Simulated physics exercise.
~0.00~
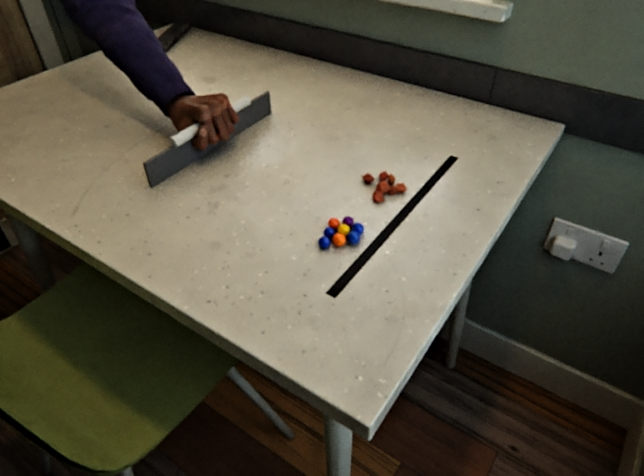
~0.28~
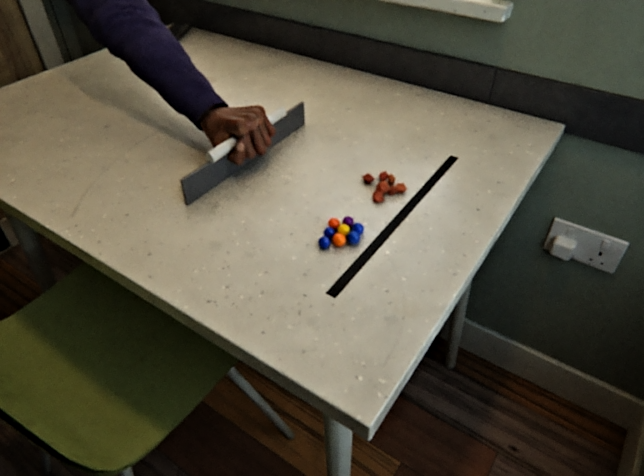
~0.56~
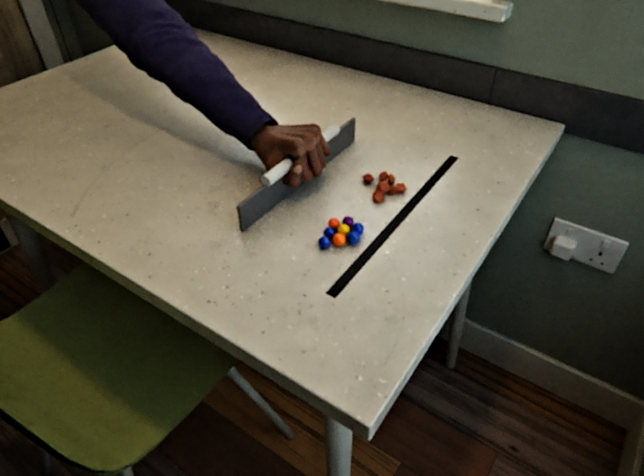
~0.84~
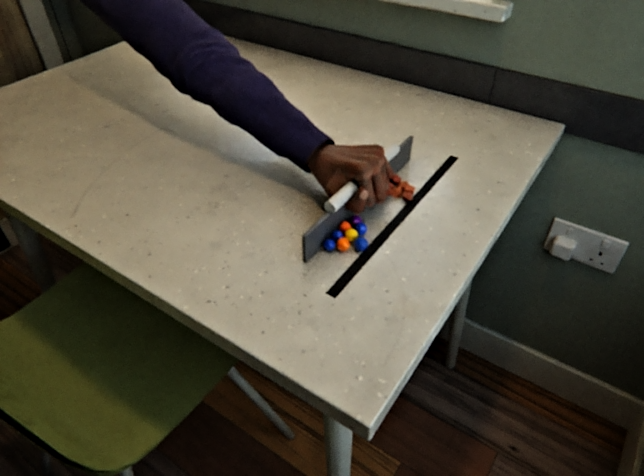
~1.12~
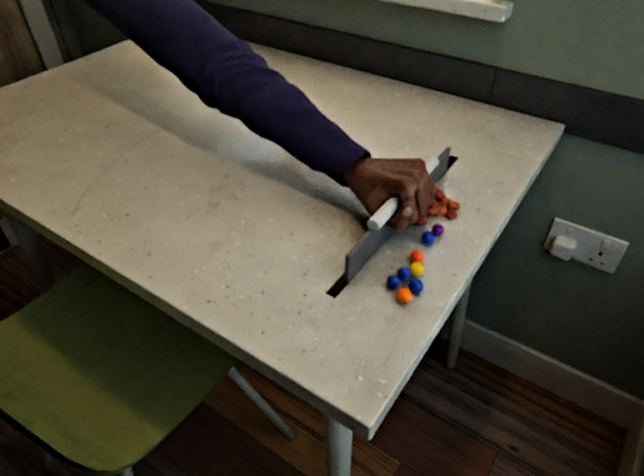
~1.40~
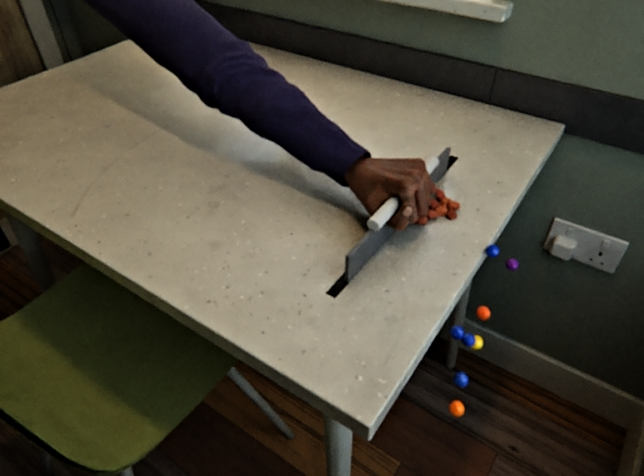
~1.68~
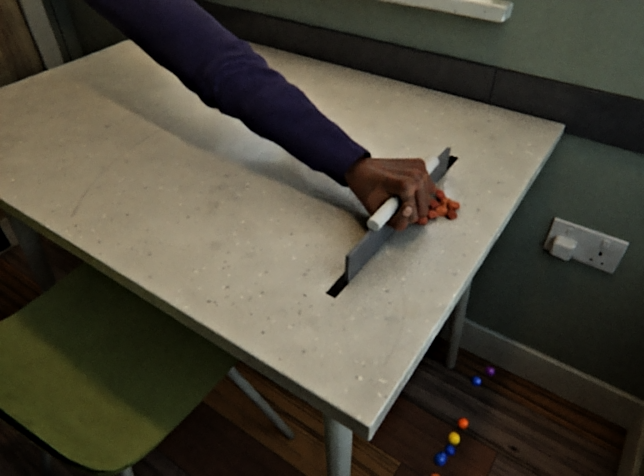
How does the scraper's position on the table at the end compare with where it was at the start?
It starts well to the left of the two heaps, towards the far side of the table. By the end it is further right and a little nearer the viewer, resting at the black strip.
